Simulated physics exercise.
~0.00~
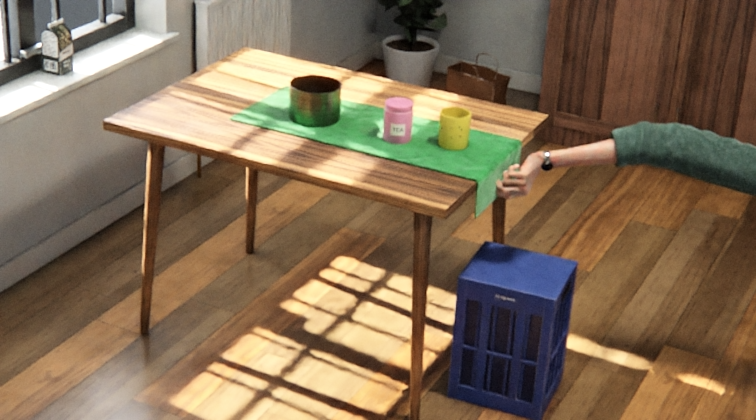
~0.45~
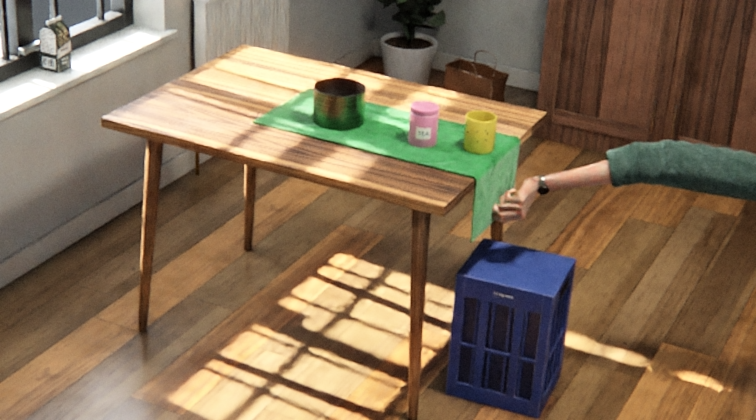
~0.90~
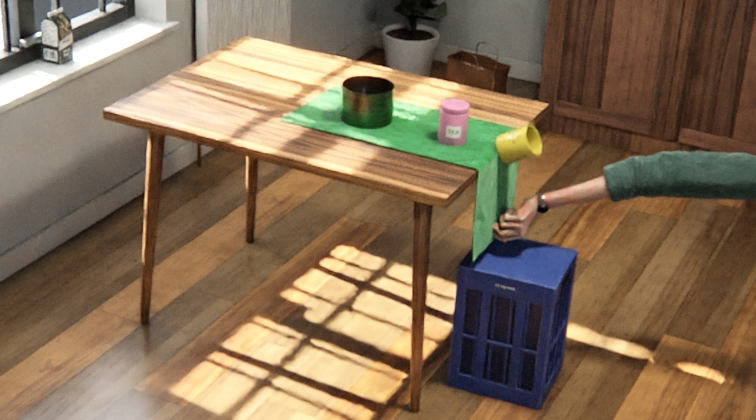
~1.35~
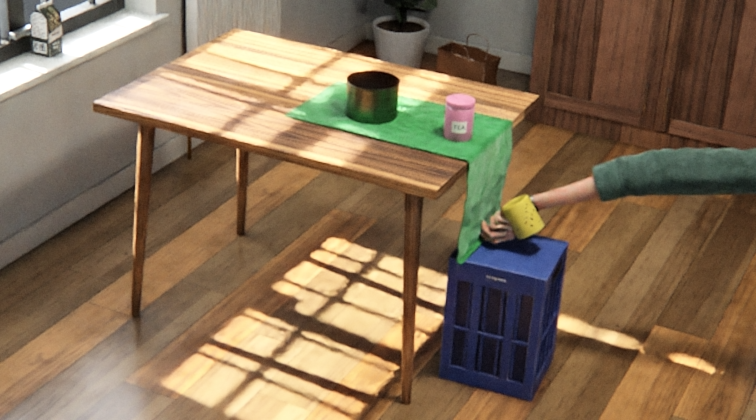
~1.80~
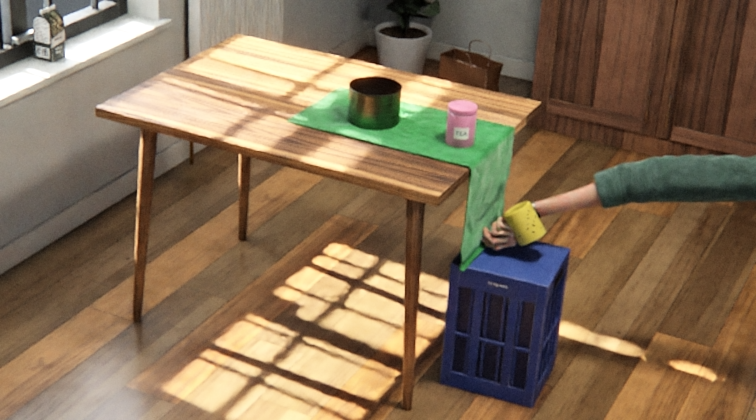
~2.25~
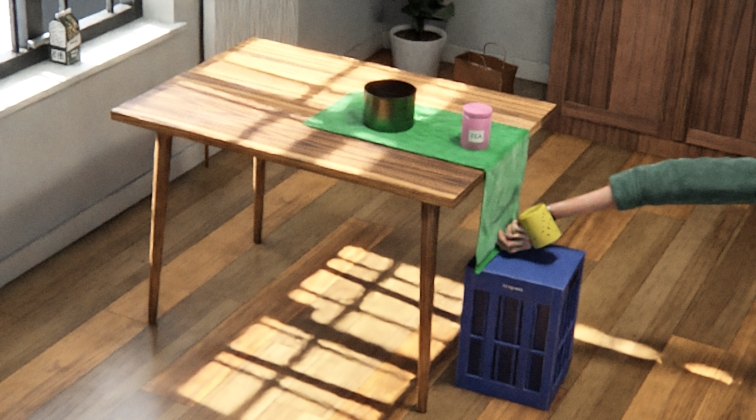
A green cloth lying across a wooden table, with a dark metallic pot, a pink jar and a yellow mug standing on it, is pulled by a hand in a green sleeve over the right-hand end. As its hem is drawn down toward a blue crate on the floor, all three objects ride along to the right. The yellow mug reaches the edge, tips and goes over, ending up tilted by the hand just above the crate. The hem comes down to the crate's top and the cloth stops sliding. The pink jar stays upright on the table, with the pot behind it.
